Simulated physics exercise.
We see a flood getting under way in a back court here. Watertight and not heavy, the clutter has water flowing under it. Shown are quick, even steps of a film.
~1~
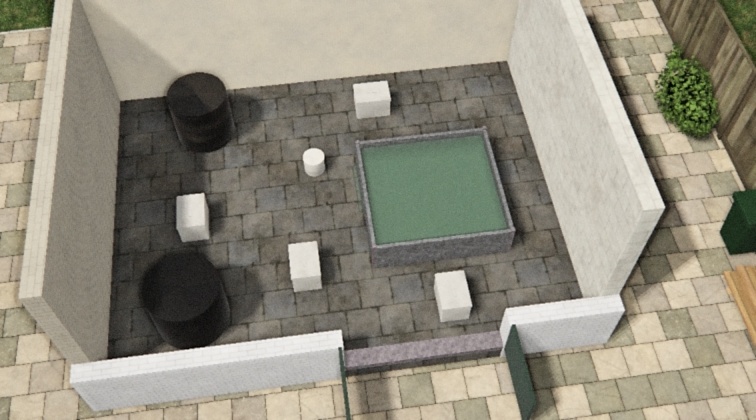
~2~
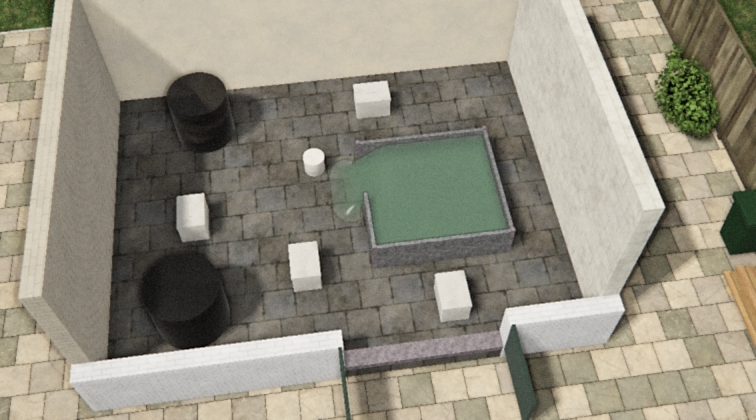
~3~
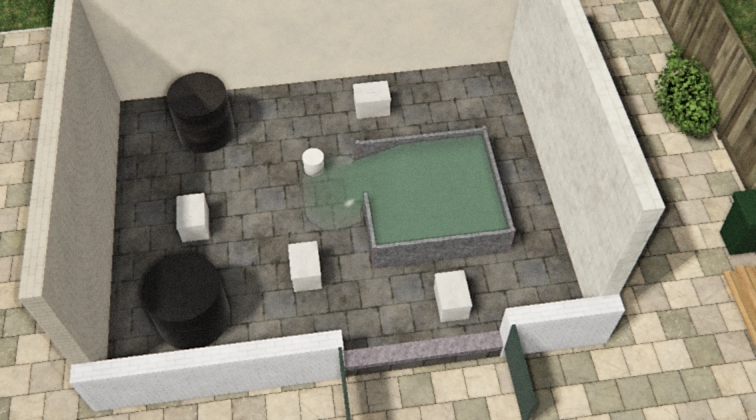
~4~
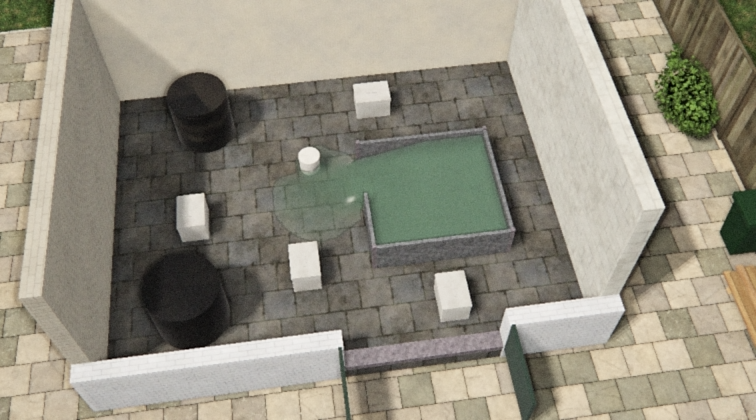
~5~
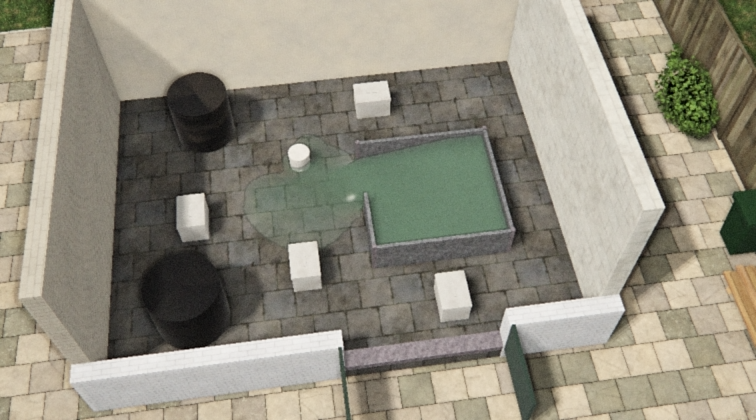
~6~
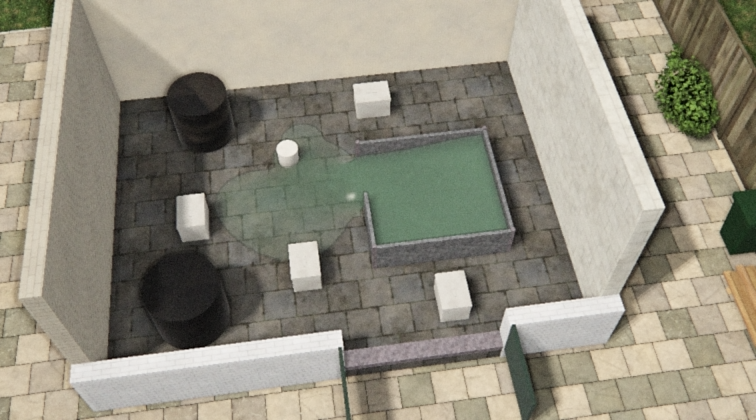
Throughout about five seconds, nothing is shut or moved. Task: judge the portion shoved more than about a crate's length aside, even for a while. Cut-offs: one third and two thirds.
It stays in the middle third.
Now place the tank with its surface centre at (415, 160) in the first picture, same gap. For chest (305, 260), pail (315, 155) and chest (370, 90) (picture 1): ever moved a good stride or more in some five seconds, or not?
Taking them in turn: Kept near its start; got sent well off; kept near its start.
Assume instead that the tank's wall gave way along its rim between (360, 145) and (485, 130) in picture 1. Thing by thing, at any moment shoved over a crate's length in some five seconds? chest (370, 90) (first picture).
It covered the distance.
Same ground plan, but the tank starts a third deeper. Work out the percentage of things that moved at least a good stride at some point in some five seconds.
Estimate: Around 40 in a hundred.
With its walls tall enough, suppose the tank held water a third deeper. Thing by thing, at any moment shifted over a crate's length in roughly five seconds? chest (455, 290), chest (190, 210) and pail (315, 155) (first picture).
In the order asked: Below that distance, over that distance and over that distance.
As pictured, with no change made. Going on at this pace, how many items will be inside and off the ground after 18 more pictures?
2.
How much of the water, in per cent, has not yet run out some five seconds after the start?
Roughly 100 in a hundred.
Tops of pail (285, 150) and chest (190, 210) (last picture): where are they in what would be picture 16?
(242, 114) and (149, 217), about.
A moment on, 1 of 5 are well off their spots; 0 afloat.
Next, 2 of 5 are well off their spots; 1 afloat.
Later, 2 of 5 are well off their spots; 2 afloat.
In the end, 2 of 5 are well off their spots, and 2 have been at some point; 0 afloat.
